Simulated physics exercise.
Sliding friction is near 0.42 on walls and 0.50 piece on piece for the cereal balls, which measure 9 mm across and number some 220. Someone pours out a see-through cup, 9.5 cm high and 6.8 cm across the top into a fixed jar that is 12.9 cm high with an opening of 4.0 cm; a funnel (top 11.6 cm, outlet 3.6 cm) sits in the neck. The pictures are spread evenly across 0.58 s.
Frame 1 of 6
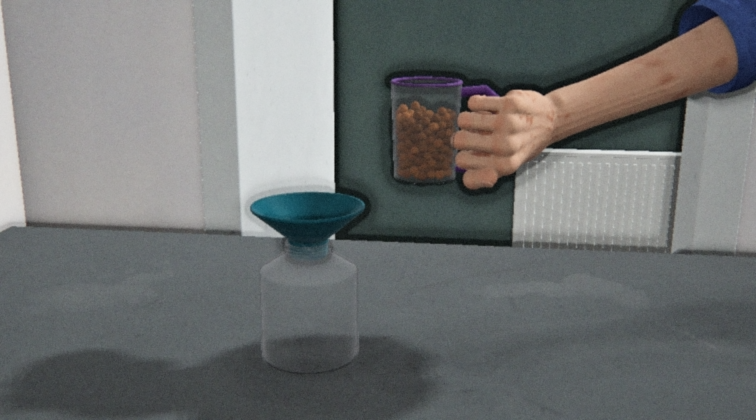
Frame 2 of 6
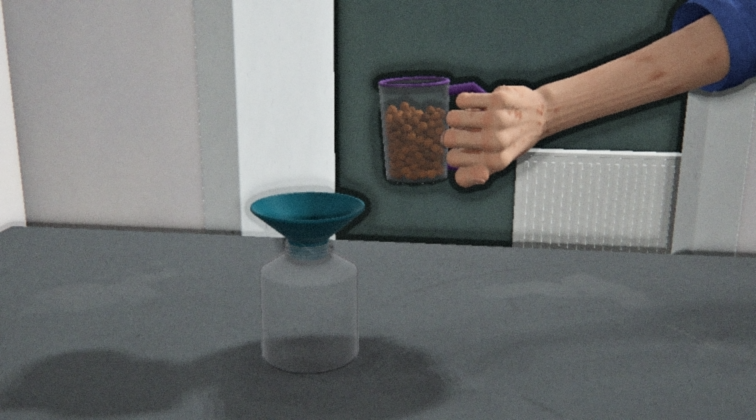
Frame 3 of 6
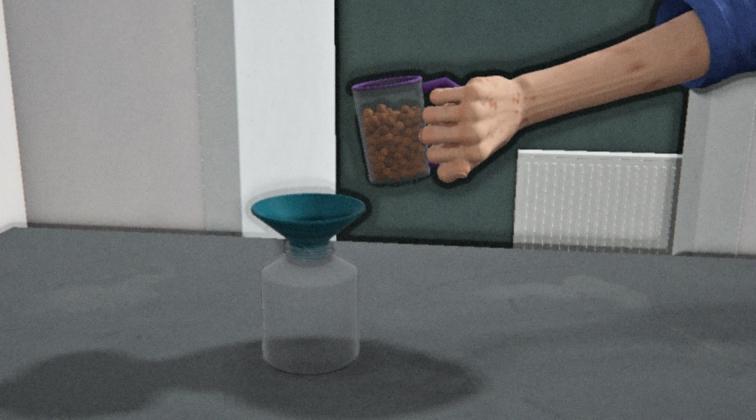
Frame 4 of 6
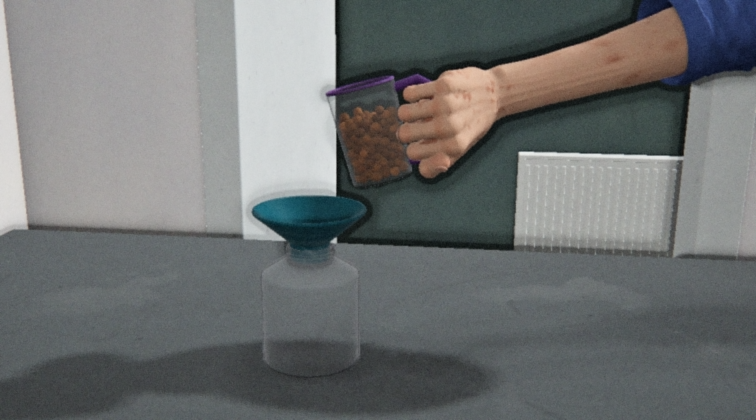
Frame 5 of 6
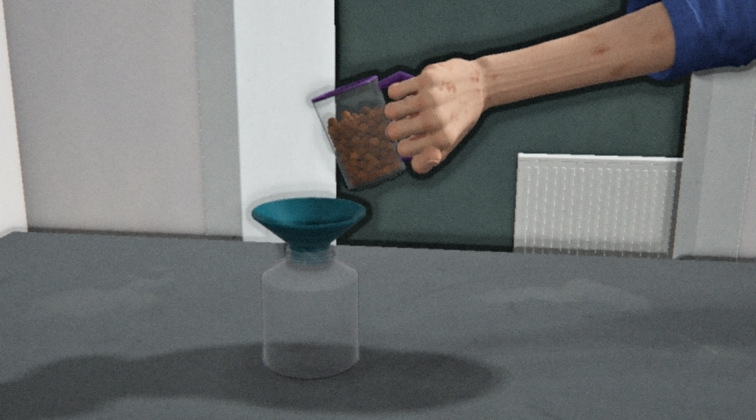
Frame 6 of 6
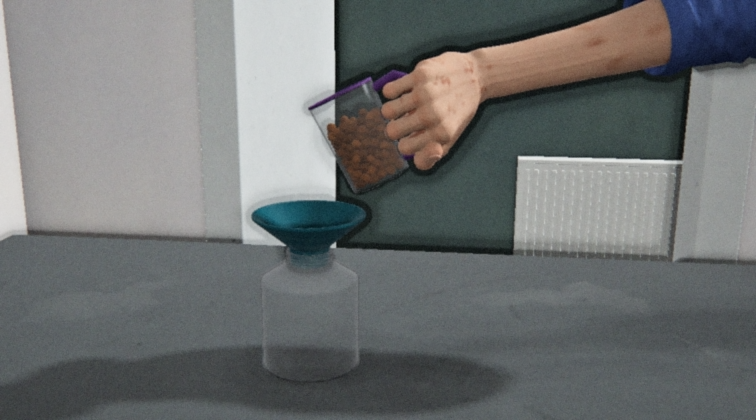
At first, a hand holds a clear cup of small brown pieces upright by its purple handle, to the right of a teal funnel set in an empty clear jar. The hand carries the cup left toward the funnel, tilting it gradually, then keeps tilting it further above the funnel, the pieces still inside.
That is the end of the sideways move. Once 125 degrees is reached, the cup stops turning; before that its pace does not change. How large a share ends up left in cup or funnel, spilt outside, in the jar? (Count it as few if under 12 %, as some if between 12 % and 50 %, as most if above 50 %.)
Left in cup or funnel gets some; spilt outside gets few; jar gets most.
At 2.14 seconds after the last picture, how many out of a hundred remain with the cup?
About 0 percent of the load.
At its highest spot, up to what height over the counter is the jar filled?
I'd put it near 3.0 centimetres.
Then, 0.89 s after the last picture, tilt 72 degrees; the cup holds 100 %, the jar 0 %.
Then, 1.49 s after the last picture, tilt 102 degrees; the cup holds 95 %, the jar 0 %.
Then, 2.14 s after the last picture, tilt 125 degrees; the cup holds 0 %, the jar 55 %.
In the end, still above 35 %, spilt 0 %, jar 65 %.
